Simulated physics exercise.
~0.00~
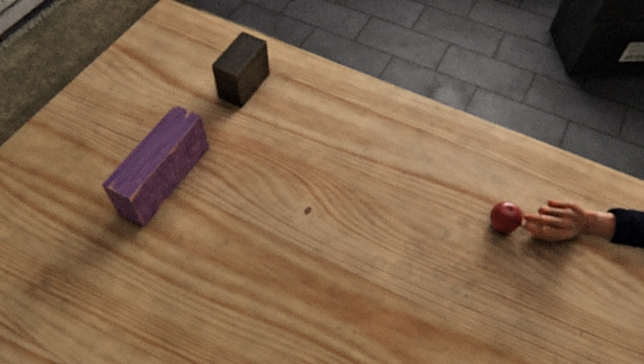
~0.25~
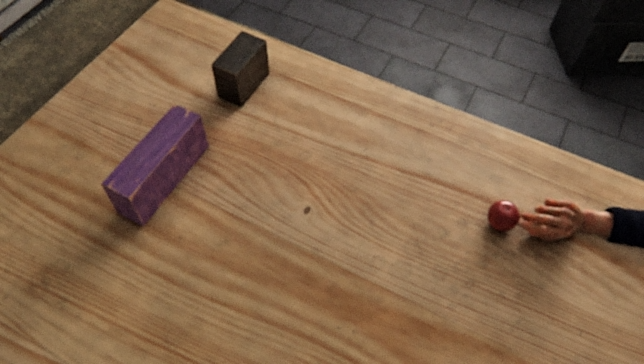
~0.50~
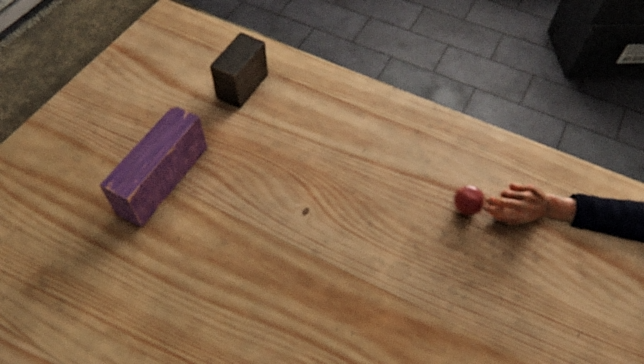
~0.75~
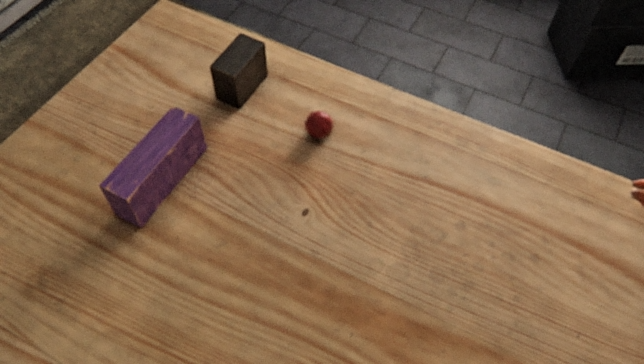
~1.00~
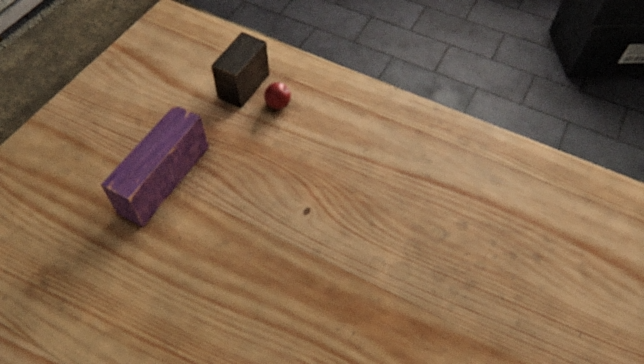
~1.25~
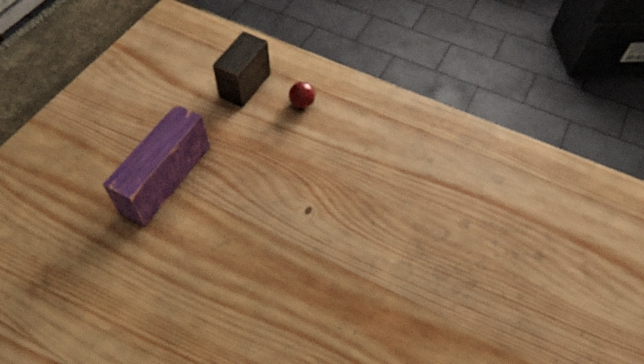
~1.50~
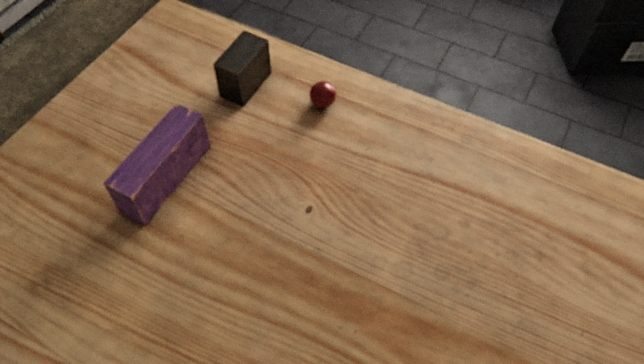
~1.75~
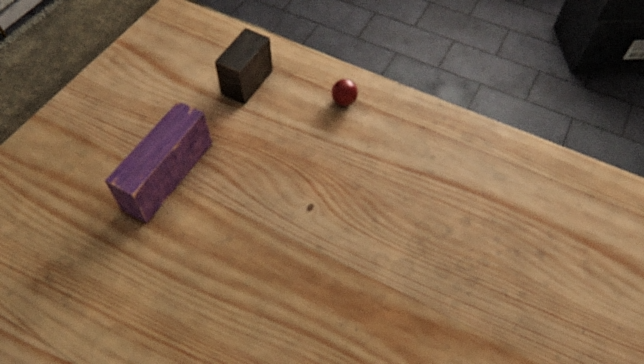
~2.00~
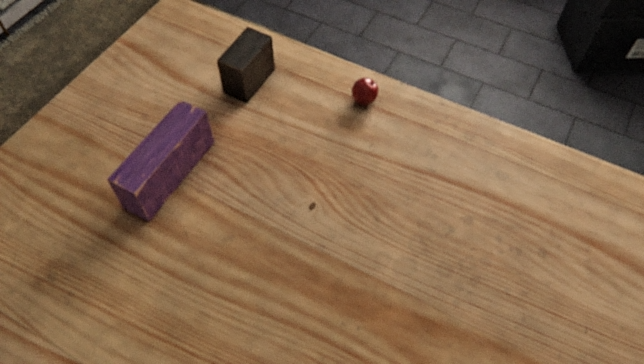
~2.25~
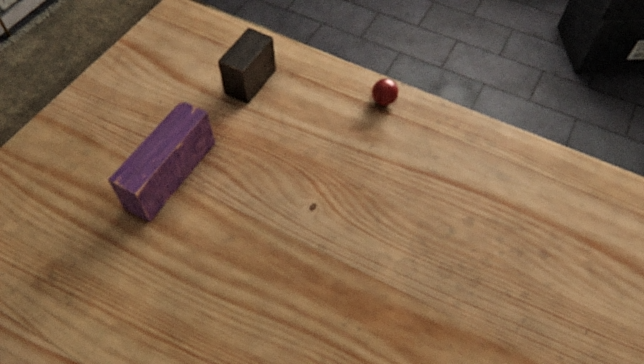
A hand rolls a red ball left toward two blocks, and it bounces back right.
